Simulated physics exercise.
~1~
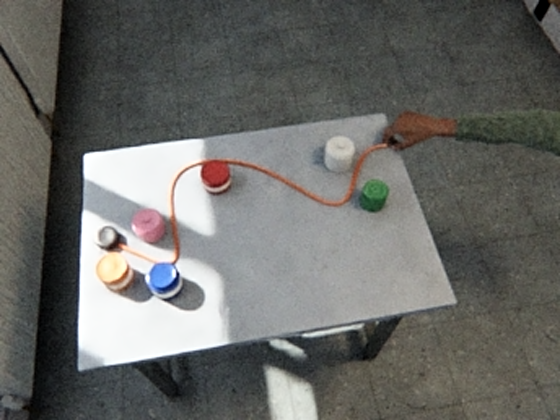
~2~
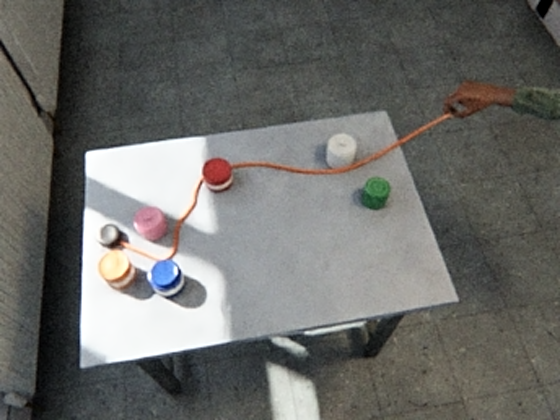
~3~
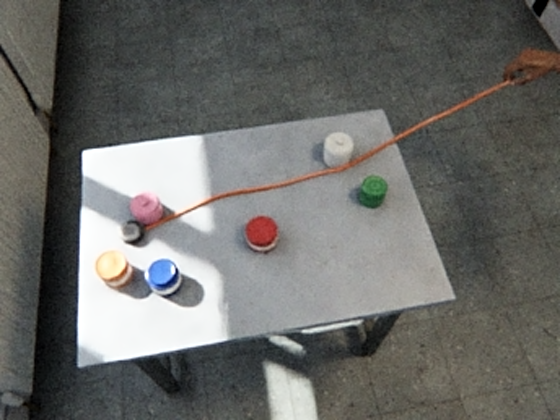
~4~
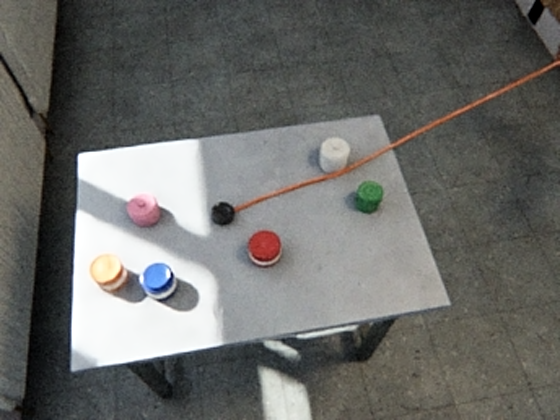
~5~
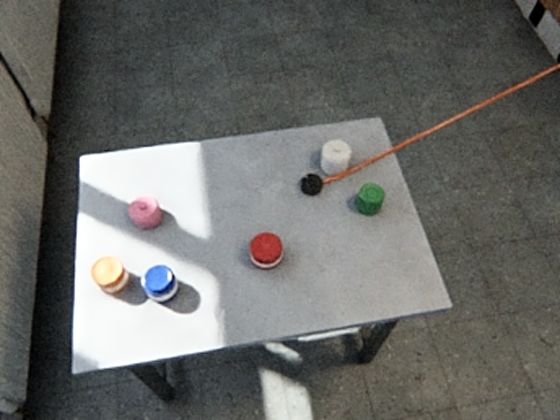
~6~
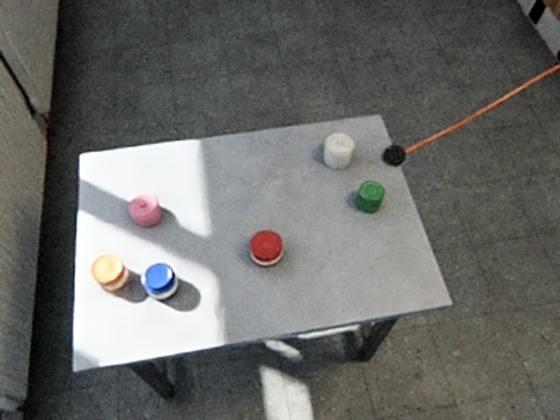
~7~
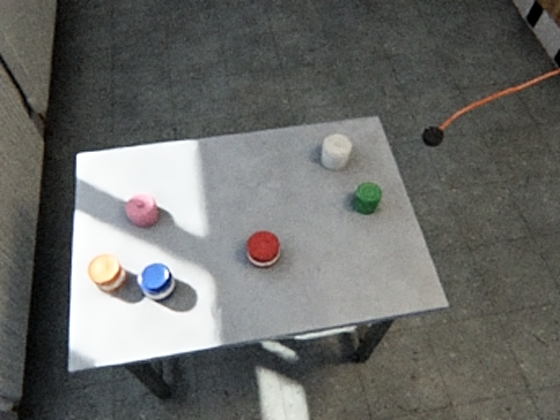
We see a hand pull an orange cord lying among six colourful round containers on a small table, straightening it and shifting the red one, then dragging a small black disc rightward between the white and green containers until it leaves the tabletop and hangs beyond the edge, all containers still upright.
